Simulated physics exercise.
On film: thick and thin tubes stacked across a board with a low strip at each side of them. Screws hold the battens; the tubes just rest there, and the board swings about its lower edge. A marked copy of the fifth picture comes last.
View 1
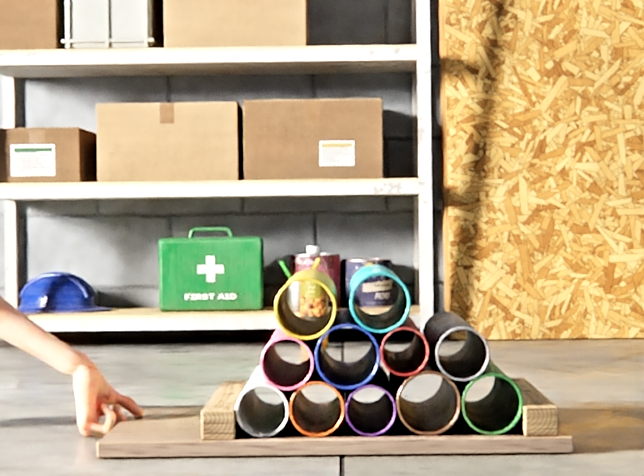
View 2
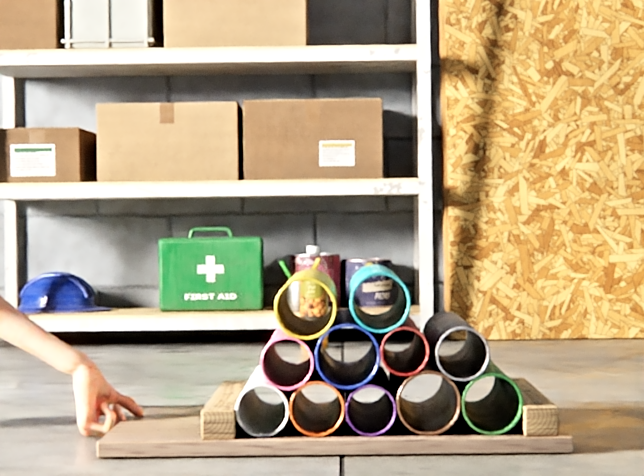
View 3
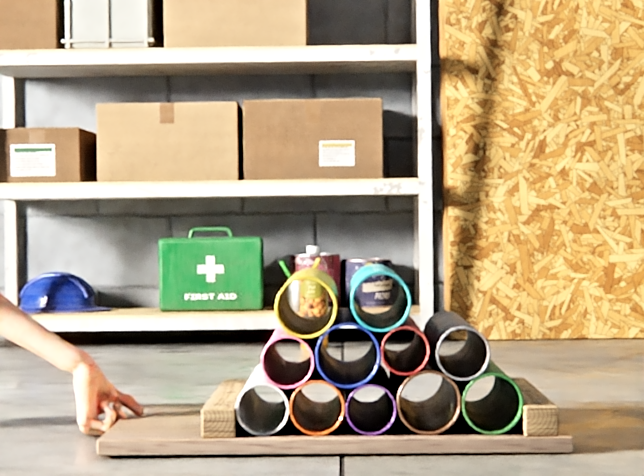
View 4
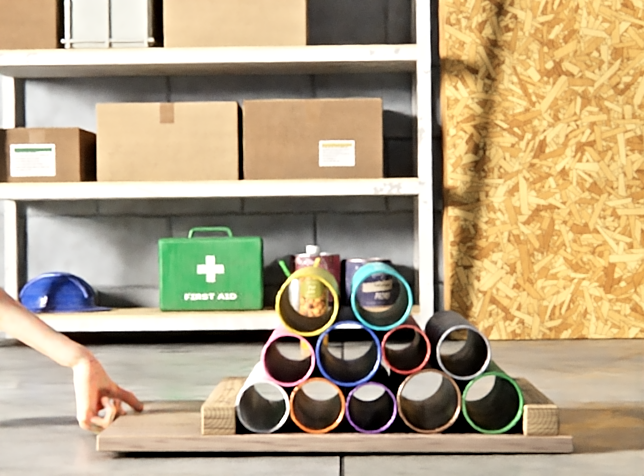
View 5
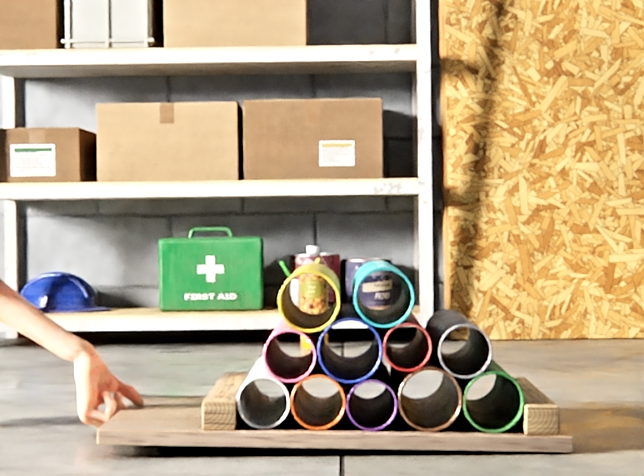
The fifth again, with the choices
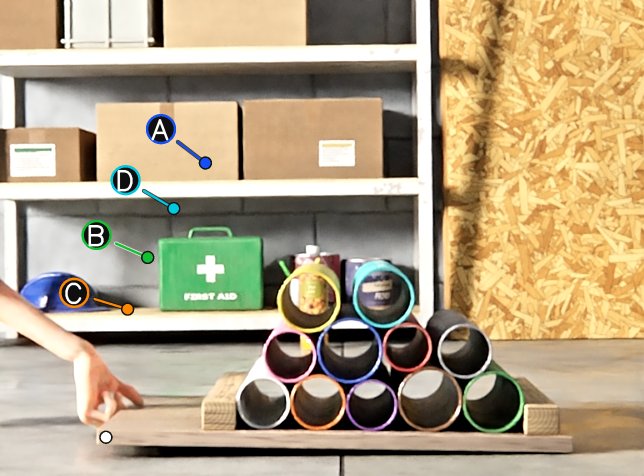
Stacked colourful tubes rest on a board as a hand slightly raises its left end.
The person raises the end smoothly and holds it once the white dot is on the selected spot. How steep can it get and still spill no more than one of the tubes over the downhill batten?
It can be raised to C.
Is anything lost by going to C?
No, at C.
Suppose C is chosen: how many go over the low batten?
The count is none.
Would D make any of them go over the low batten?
At D: Yes.
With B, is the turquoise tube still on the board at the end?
No.
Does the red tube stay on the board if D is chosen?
No.
On the marked copy, A at (206, 163); B at (148, 257); C at (128, 309); D at (174, 209); the white dot at (106, 437).
Following C. Soon after the start, board at 13°.
Later, board at 18°.
In the end, board at 18°, none over the low batten.
As for the rest, A six over the low batten; B five over the low batten; D five over the low batten.
